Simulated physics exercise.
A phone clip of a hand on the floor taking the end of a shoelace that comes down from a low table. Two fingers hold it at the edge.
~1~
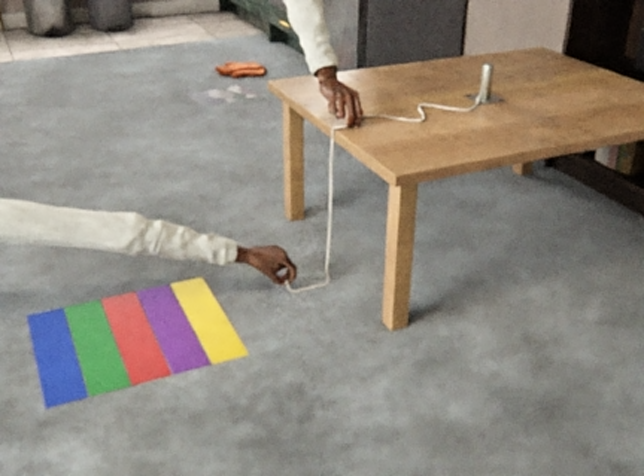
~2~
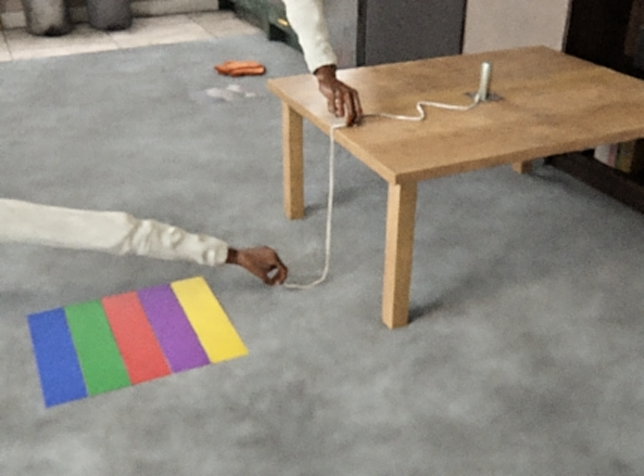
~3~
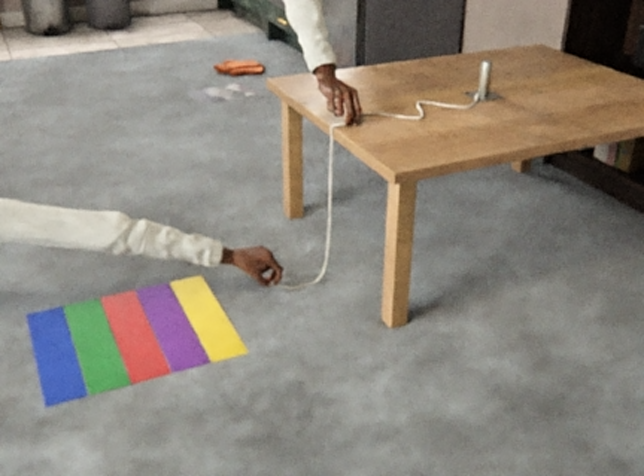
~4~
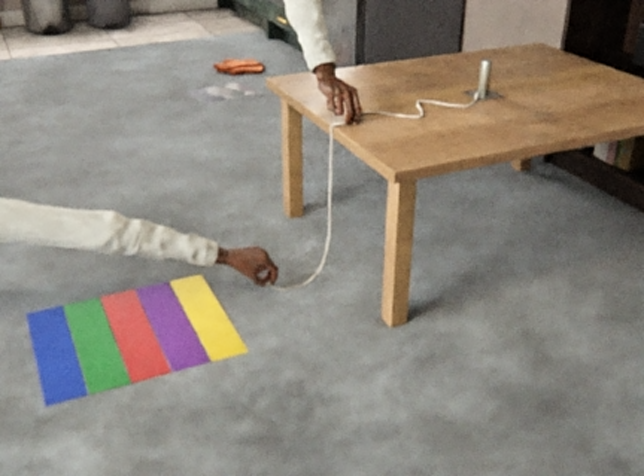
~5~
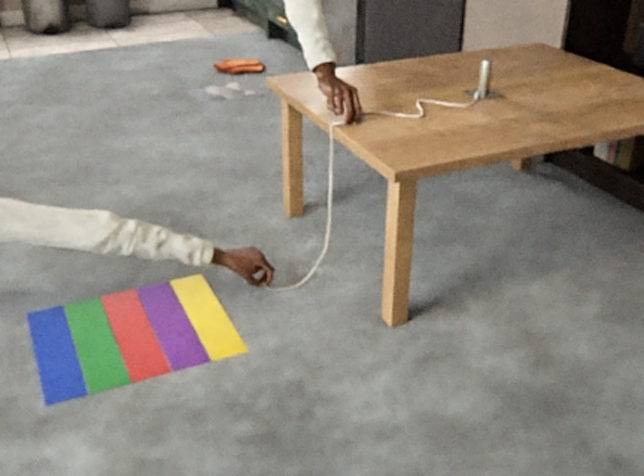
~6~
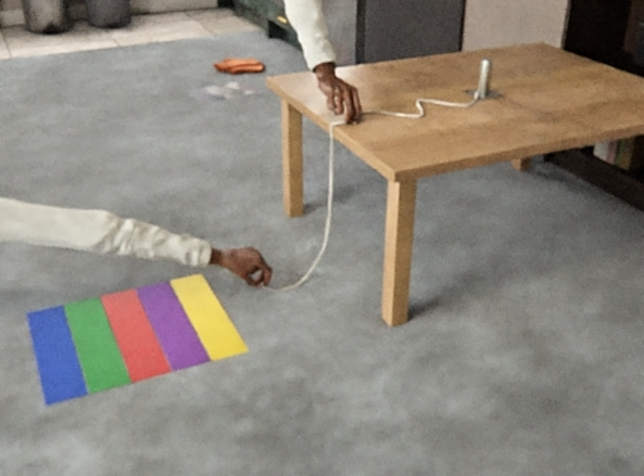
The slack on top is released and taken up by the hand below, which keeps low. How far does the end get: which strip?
The end stops over the green strip.
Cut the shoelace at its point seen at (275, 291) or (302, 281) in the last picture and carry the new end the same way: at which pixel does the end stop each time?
Try by try, around (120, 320) and (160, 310).
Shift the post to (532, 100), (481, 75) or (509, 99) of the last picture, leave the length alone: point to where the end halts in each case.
The places are (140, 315), (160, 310) and (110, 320).
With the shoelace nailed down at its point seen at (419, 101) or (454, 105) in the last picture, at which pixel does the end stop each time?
Near (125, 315) and (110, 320).
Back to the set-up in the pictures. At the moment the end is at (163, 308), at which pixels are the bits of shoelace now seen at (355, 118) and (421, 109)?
Near (321, 159) and (383, 112).
Soon after, end near (163, 308); over purple.
After that, end near (118, 318); over red.
At the stop, end near (92, 324); over green. It gets as far as the green strip.
